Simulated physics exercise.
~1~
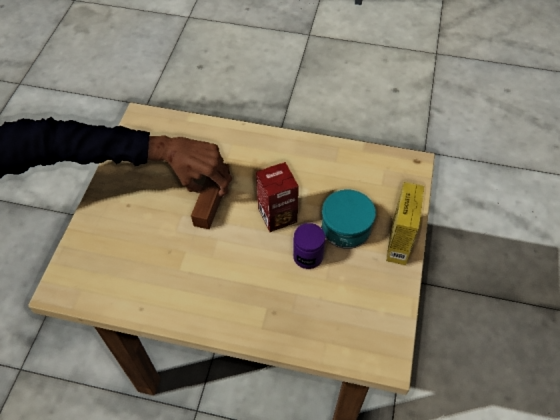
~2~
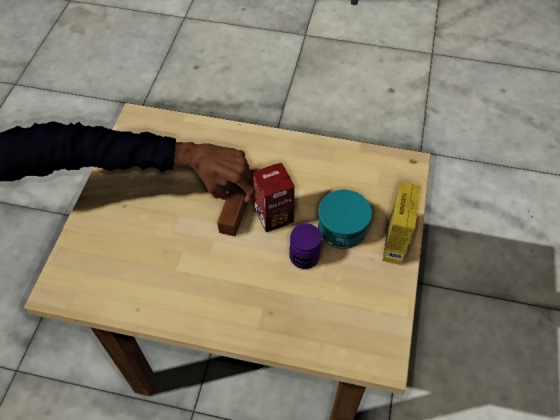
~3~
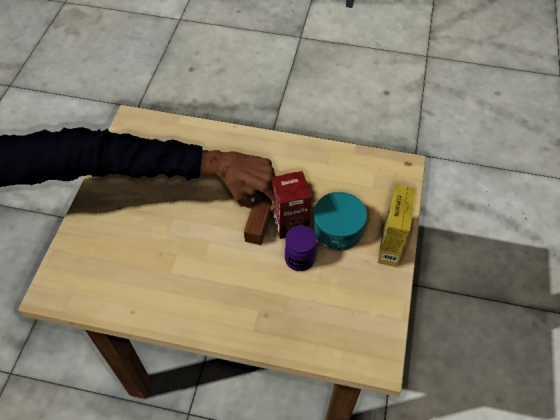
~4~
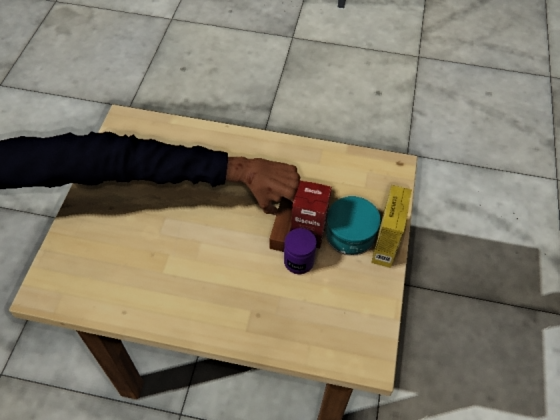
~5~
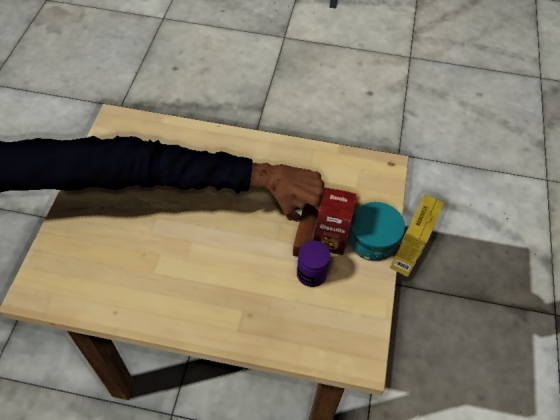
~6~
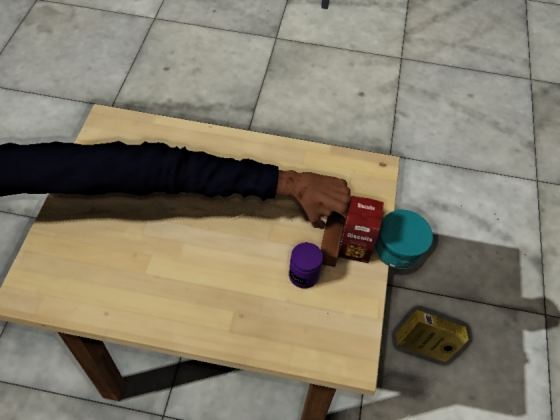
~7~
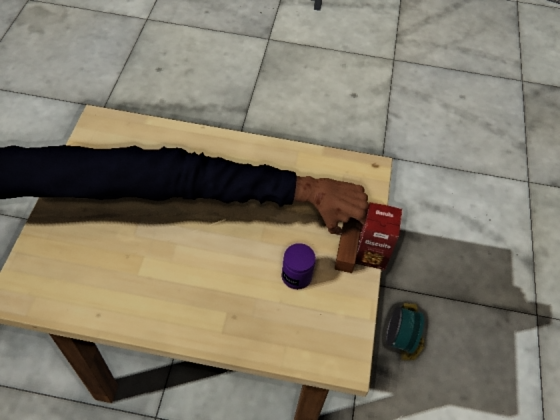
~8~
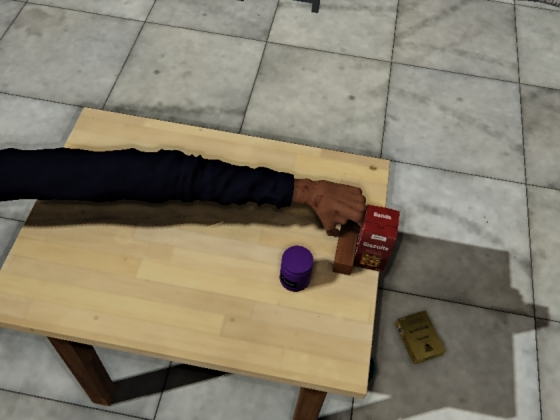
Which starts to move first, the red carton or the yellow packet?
The red carton starts to move first, pushed along by the block, while the yellow packet stays in place until later.
